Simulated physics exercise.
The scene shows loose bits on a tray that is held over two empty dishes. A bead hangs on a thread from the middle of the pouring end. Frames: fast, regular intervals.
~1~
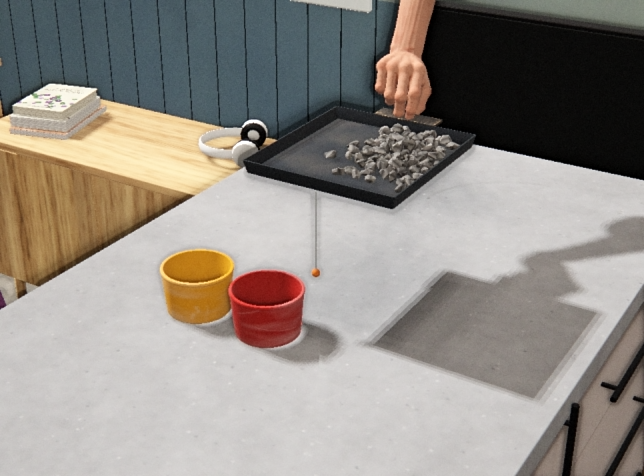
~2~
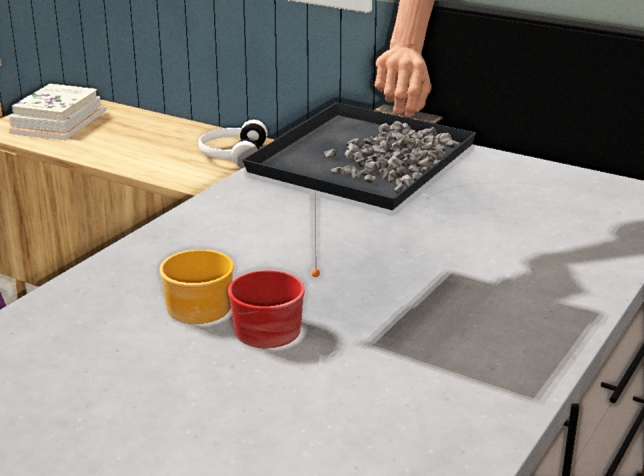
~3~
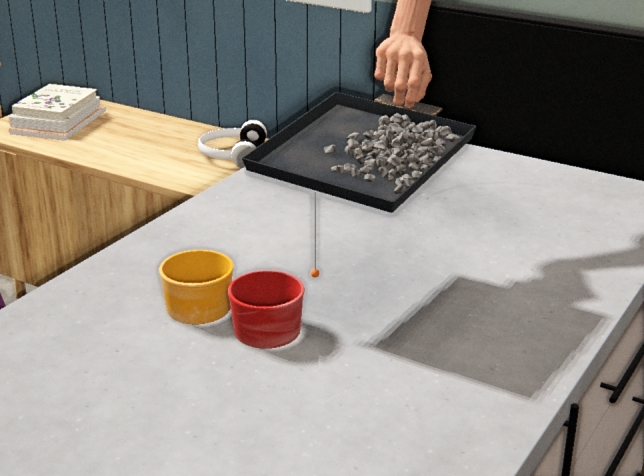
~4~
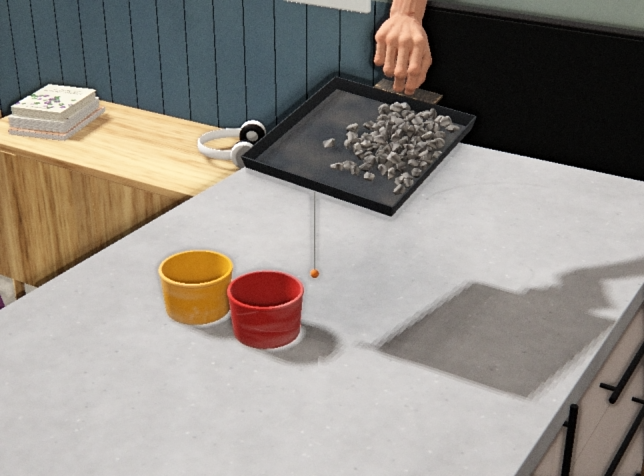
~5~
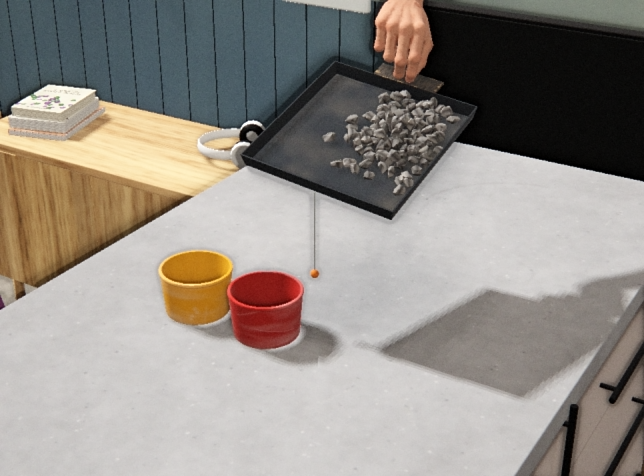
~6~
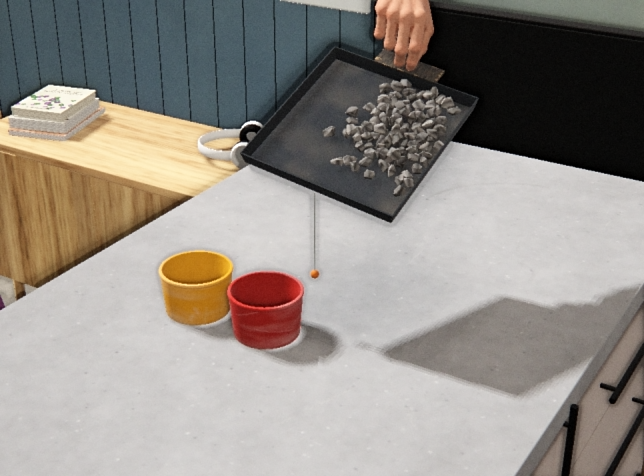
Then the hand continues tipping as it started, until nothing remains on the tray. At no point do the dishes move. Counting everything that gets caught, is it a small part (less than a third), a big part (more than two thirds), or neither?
A small part.
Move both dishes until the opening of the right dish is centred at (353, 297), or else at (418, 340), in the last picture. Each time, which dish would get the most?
On the first try it would be the one on the right, and on the second the one on the left.
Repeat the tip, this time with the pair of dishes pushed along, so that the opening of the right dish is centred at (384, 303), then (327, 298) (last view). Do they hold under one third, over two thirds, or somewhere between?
To begin with: The middle third; after that: Under a third.
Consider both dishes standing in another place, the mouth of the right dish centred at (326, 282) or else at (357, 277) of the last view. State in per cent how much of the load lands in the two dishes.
0% for the first placement, 0% for the second.
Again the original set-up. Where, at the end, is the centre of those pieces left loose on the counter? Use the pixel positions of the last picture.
Their middle ends up at roughly (369, 363).
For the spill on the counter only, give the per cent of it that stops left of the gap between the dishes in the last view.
Close to 0 per cent.
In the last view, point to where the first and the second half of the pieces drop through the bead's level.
The opening half passes (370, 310), the closing half (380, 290).
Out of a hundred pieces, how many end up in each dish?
I'd say the left dish holds some 0 % and the right dish some 0 %.
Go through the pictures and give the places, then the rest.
The first frame shows corners of the pouring end (247, 160) and (393, 195), level; middle of the load (404, 154), bits of gravel; left dish (176, 298); right dish (247, 322); bead on its thread (316, 273).
The second frame shows corners of the pouring end (247, 159) and (393, 197), level; middle of the load (404, 153).
The third frame shows corners of the pouring end (246, 158) and (392, 200), tipped barely, lowest at the right corner; middle of the load (404, 148).
The fourth frame shows corners of the pouring end (245, 155) and (392, 204), tipped a little, lowest at the right corner; middle of the load (403, 141).
The fifth frame shows corners of the pouring end (245, 153) and (391, 209), tipped clearly, lowest at the right corner; middle of the load (404, 135).
The sixth frame shows corners of the pouring end (244, 152) and (391, 213), tipped clearly, lowest at the right corner; middle of the load (399, 123); left dish (175, 299); right dish (246, 323).
Just after the last frame, tray tipped steeply; the larger part on the tray; just a few outside both; roughly a quarter in the air.
A moment on, tray tipped past a quarter turn; about a tenth on the tray; the larger part outside both; about a tenth in the air.
Further on, tray tipped past a quarter turn; every one outside both.
When it is over, tray tipped past a quarter turn; not one in the right dish; not one in the left dish; every one outside both.
